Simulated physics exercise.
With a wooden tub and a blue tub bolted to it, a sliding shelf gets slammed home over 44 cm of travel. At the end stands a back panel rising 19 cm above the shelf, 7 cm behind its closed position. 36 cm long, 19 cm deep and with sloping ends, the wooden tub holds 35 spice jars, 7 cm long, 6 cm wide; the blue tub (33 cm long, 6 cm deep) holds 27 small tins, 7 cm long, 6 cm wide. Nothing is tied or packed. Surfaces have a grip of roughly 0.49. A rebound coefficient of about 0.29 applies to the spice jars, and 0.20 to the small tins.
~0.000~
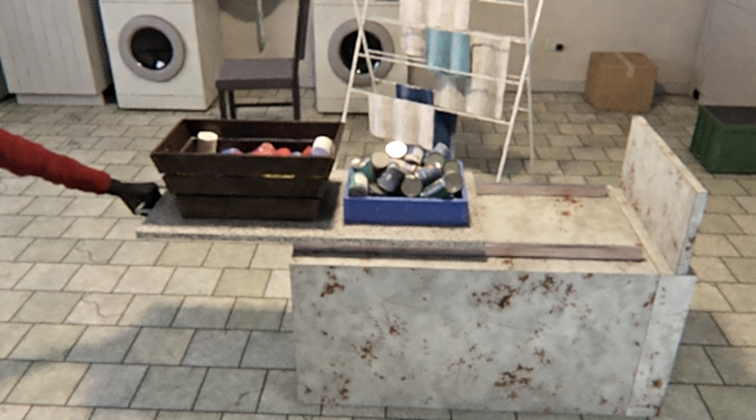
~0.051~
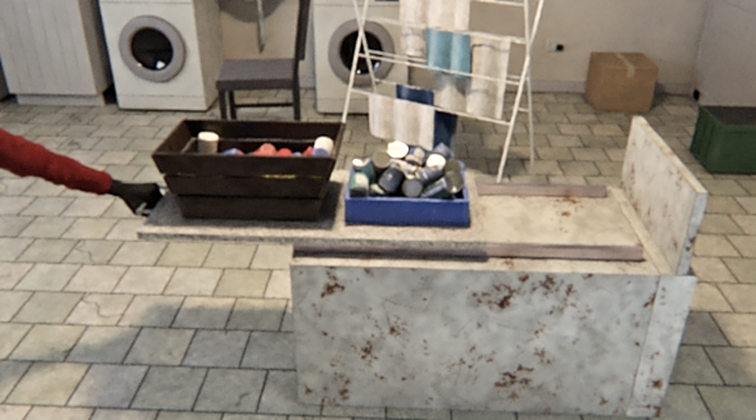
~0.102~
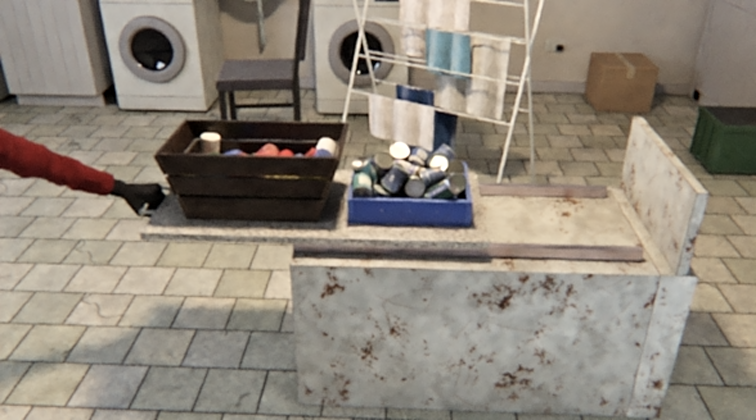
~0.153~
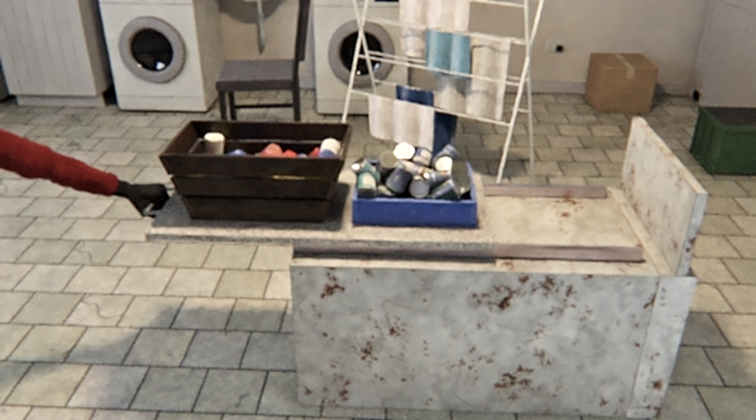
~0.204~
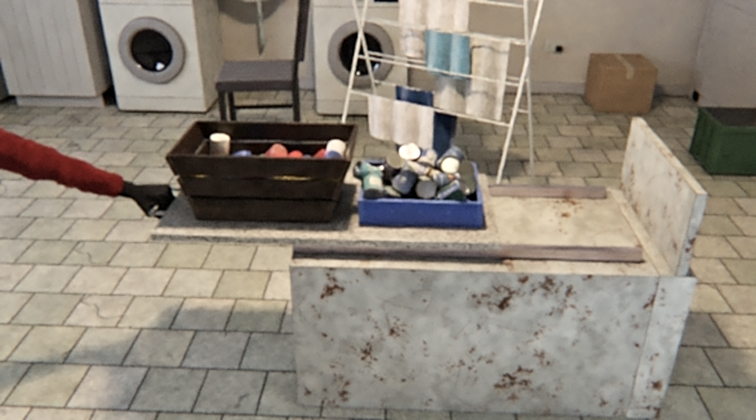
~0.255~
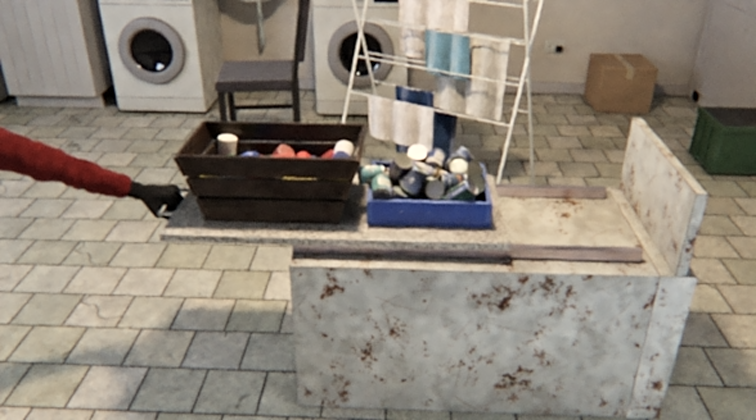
In a tiled laundry room, a dark wooden tub and a blue tub, both filled with small containers, sit on a shelf above a rust-stained base. A red-sleeved arm with a dark hand pushes the shelf's left end, and the shelf and both tubs slide slightly to the right.
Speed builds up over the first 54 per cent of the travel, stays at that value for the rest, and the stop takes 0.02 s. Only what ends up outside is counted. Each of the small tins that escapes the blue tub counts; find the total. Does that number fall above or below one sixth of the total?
It falls below one sixth.
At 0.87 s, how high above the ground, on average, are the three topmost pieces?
Their middles average near 72 cm high.
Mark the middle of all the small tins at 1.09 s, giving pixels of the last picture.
Around (558, 192).
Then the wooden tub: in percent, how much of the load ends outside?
Wooden tub, 0 in a hundred gone.
After 0.67 s, the runners reach their end.
After 0.75 s, wooden tub 35 in, 0 out and blue tub 27 in, 0 out.
After 0.87 s, wooden tub 35 in, 0 out and blue tub 27 in, 0 out.
After 1.09 s, wooden tub 35 in, 0 out and blue tub 25 in, 2 out.
When it is over (at 1.52 s), wooden tub 35 in, 0 out and blue tub 25 in, 2 out. Asked share, 2 of 27, 7 per cent.
